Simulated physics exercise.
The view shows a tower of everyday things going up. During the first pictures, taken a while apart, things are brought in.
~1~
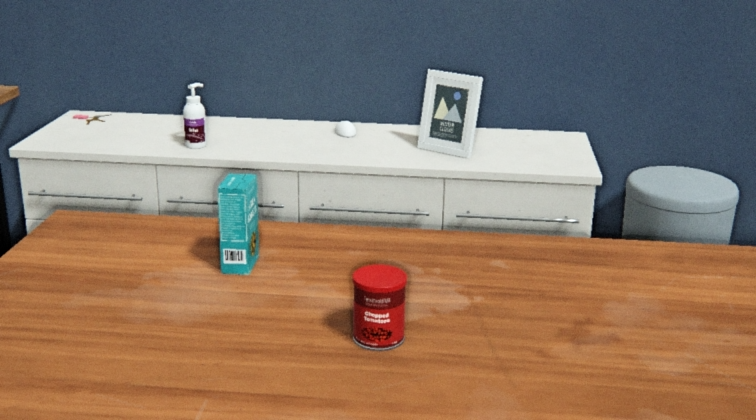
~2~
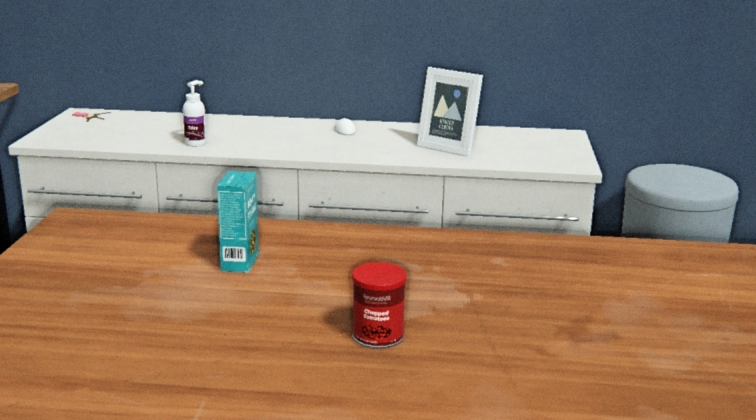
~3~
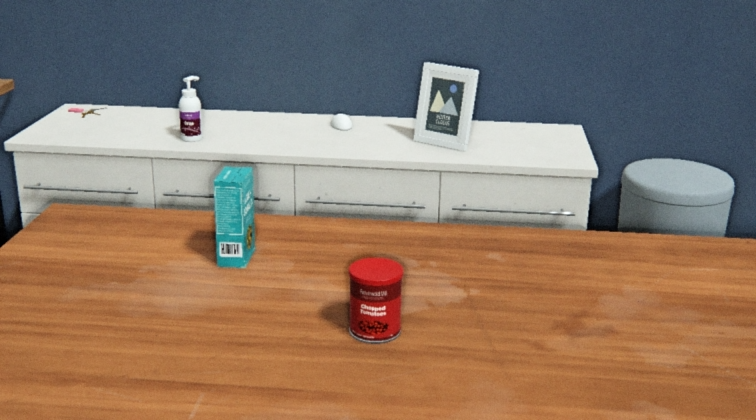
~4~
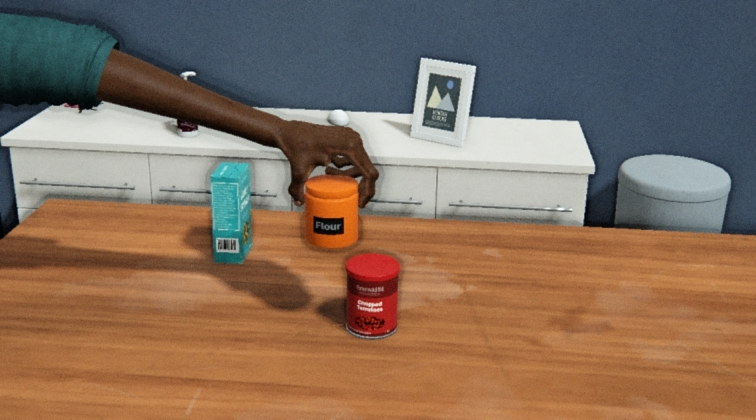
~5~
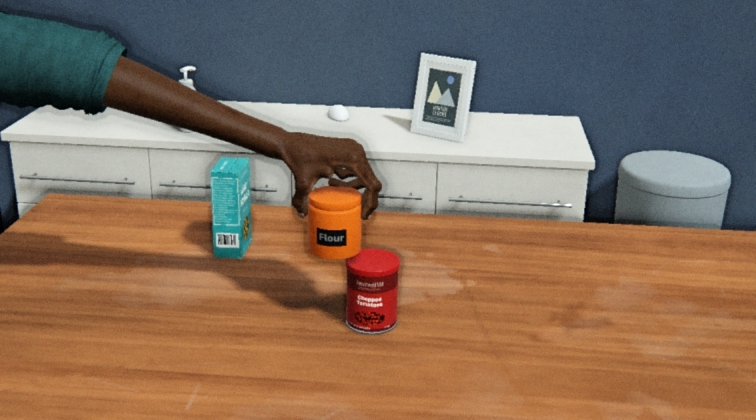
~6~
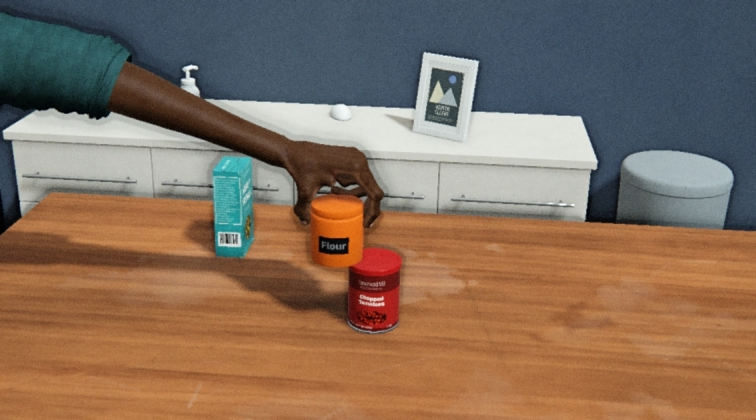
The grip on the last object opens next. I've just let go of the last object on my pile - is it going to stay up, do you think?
No, it will fall.
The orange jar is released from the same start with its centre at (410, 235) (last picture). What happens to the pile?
Afterwards the pile tumbles over.
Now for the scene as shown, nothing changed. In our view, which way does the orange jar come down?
Direction of travel: Leftward.
Then, 0.30 s past the last view, orange jar now fallen.
Then, 0.50 s past the last view, things are still on the move.
Finally, fallen, orange jar; the other 2 still in place. Final places as the last picture's camera would see them, orange jar near (289, 293). The pile comes apart.
